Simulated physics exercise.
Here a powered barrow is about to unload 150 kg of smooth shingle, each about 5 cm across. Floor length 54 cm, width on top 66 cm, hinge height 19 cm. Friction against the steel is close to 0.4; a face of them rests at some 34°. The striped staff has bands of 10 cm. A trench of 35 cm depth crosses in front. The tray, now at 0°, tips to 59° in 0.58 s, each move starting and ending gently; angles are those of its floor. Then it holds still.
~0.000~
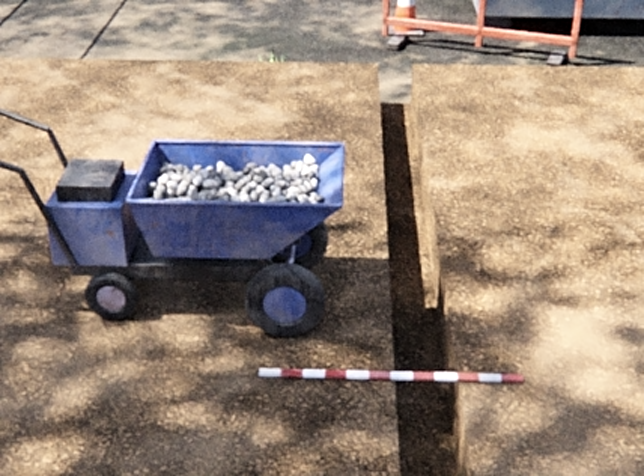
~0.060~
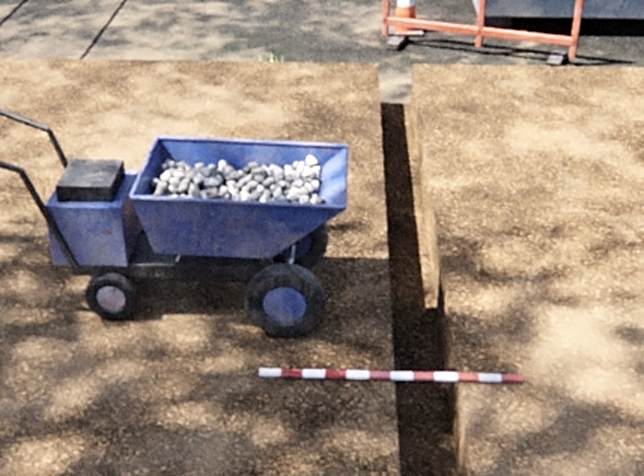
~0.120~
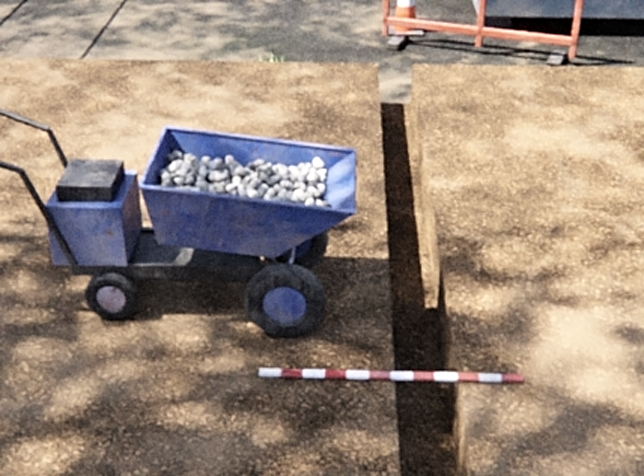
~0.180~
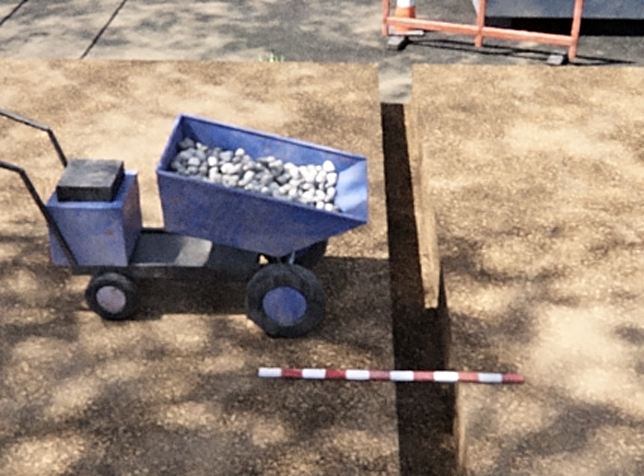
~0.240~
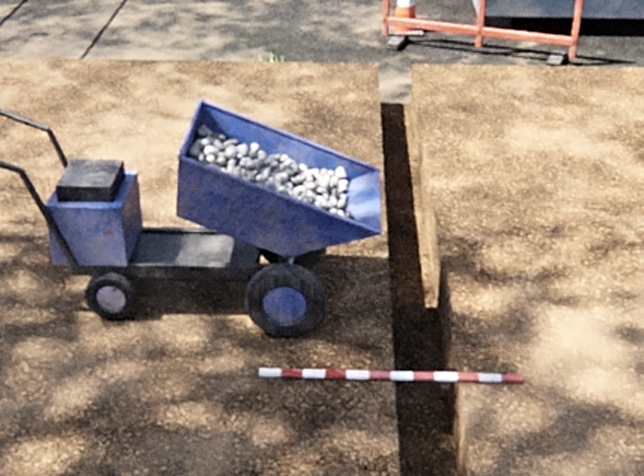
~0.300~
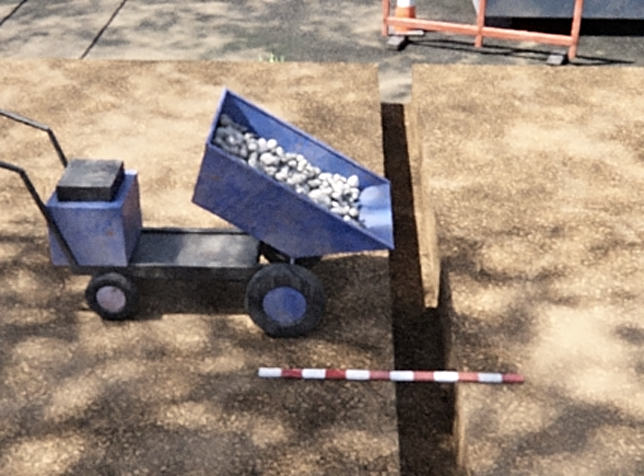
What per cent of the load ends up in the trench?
Close to 44 in a hundred.
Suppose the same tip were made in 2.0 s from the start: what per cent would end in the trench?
It would be near 65 per cent.
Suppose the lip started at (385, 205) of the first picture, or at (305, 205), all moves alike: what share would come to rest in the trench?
Near 10 per cent from the first place, 75 from the second.
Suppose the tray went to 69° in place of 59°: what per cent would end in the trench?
Then about 45 per cent.
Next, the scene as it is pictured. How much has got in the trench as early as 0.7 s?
About 10 per cent by then.
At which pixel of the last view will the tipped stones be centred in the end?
Near (467, 300).
After 0.4 s the floor is at 49°; 100 % in the tray; the foremost stones are at (382, 244).
After 0.7 s the floor is at 59°; 91 % in the tray, 9 % in the trench, 1 % past the trench; the foremost stones are at (453, 295).
After 1.0 s the floor is at 59°; 32 % in the tray, 19 % in the trench, 49 % past the trench; the foremost stones are at (597, 312).
After 3.0 s the floor is at 59°; 0 % in the tray, 44 % in the trench, 56 % past the trench; the foremost stones are past the picture's edge.
